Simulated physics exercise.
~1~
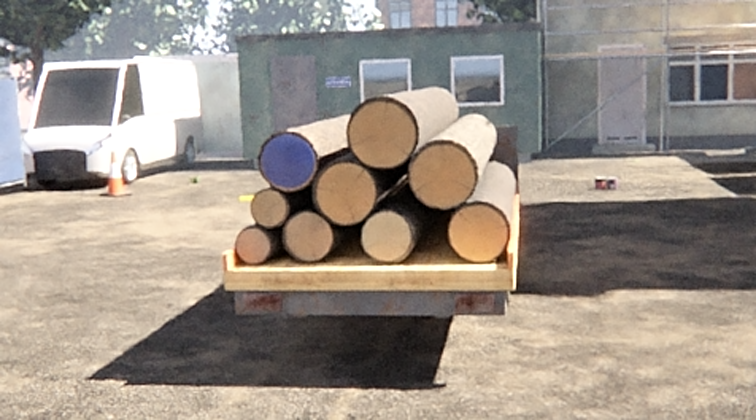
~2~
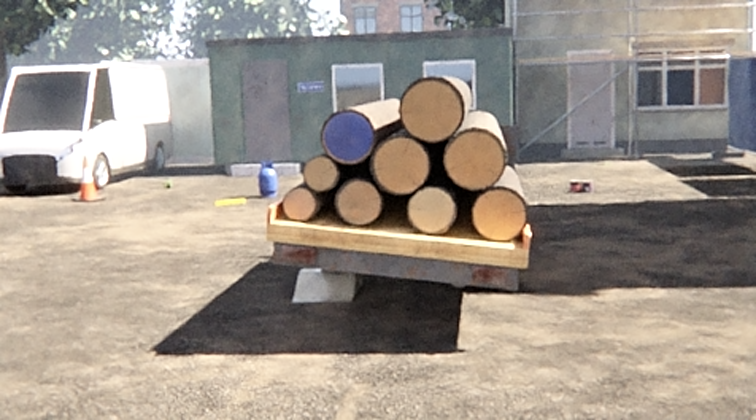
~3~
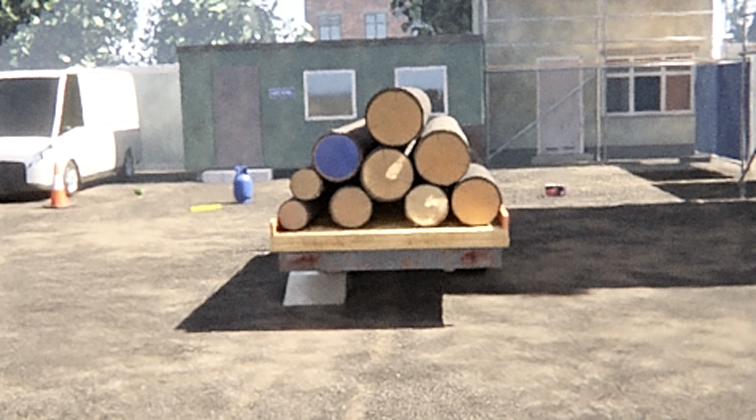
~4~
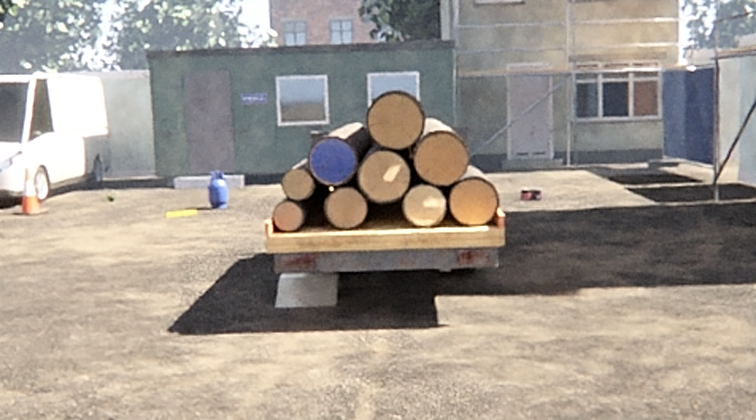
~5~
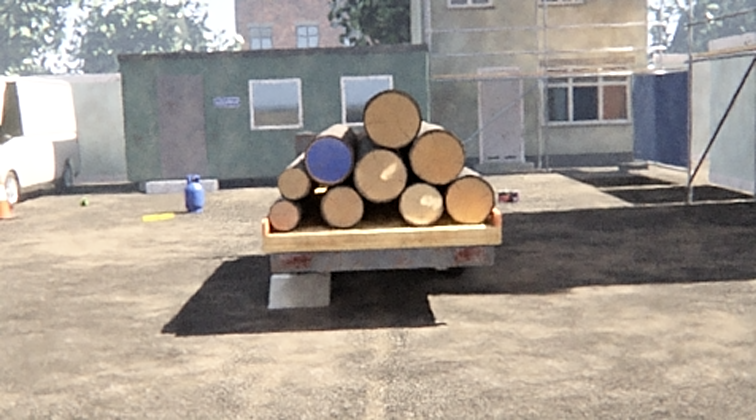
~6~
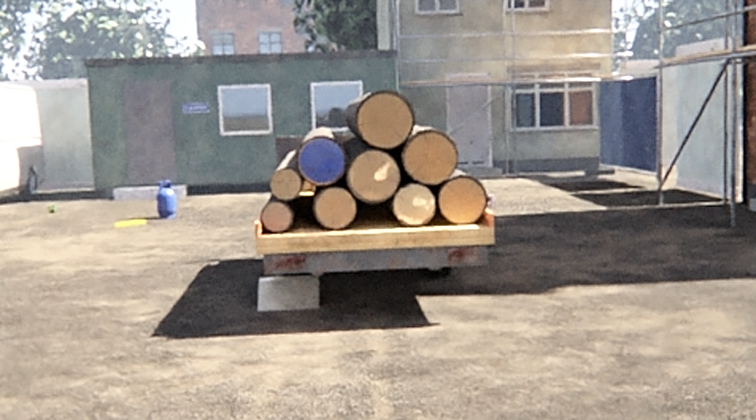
In a yard with a white van and a low green building, a flat trailer stacked with nine loose logs, one blue-ended, tilts as one wheel crosses a hump, then levels and stops, with the blue log still resting on others at the pile's left side.
